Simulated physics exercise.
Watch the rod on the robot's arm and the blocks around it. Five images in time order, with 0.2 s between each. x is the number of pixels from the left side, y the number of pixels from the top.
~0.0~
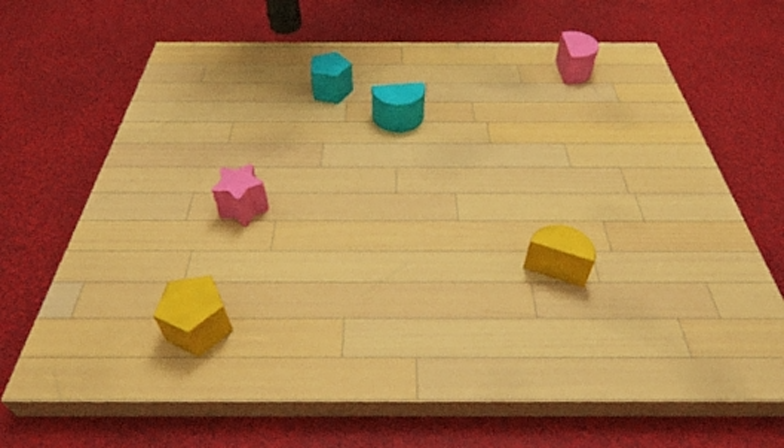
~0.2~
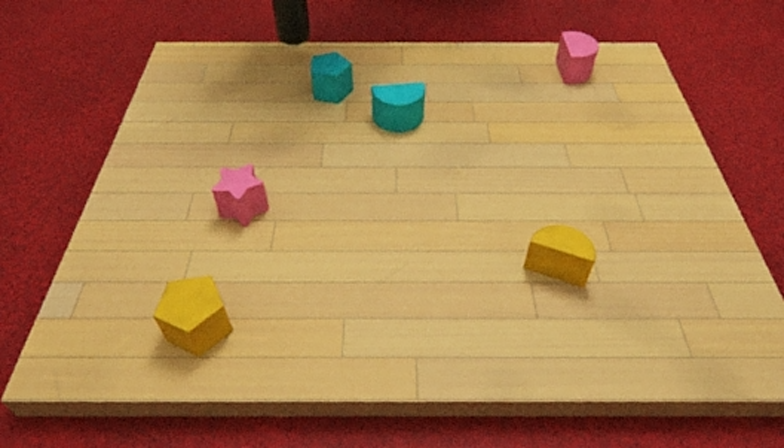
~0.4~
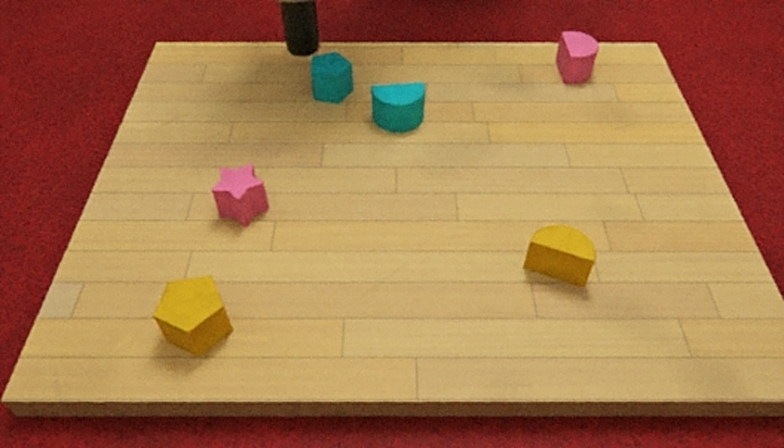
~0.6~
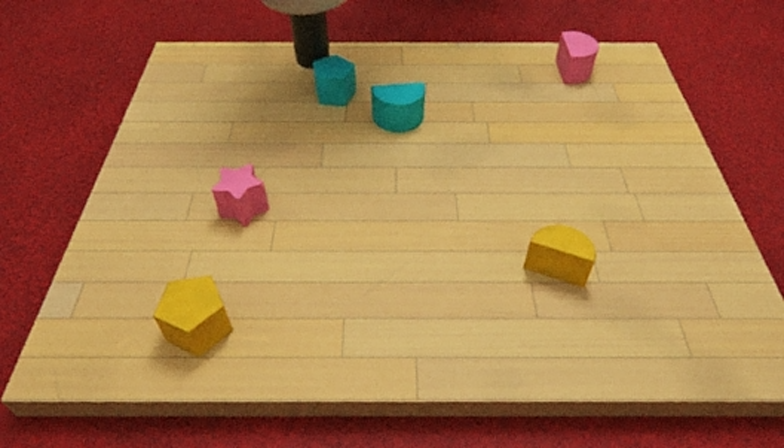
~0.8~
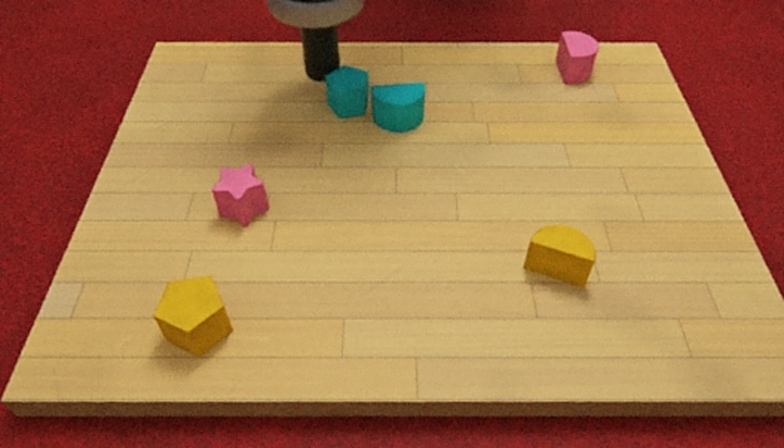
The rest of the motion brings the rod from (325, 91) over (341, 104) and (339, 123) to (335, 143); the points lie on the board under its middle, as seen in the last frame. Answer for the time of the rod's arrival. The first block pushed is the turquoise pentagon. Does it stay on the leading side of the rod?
I think the rod loses the turquoise pentagon somewhere along the way.
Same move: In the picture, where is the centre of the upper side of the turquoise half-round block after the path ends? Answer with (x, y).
Answer: (419, 100).
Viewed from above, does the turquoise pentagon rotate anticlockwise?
Yes - that is the case.
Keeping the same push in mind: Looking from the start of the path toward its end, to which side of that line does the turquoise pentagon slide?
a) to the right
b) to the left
Letter b.
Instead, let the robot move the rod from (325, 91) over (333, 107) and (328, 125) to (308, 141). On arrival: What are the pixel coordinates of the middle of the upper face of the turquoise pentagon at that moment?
About (363, 102).
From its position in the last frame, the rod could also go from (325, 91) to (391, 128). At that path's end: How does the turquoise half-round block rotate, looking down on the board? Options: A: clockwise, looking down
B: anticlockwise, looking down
I'll go with B - anticlockwise, looking down.
What follows on the original path. Halfway along, rod (339, 96); turquoise pentagon (367, 101); turquoise half-round block (417, 99), turned 35° anticlockwise.
At the end, rod (333, 125); turquoise pentagon (372, 113), turned 40° anticlockwise; turquoise half-round block (419, 100), turned 45° anticlockwise.
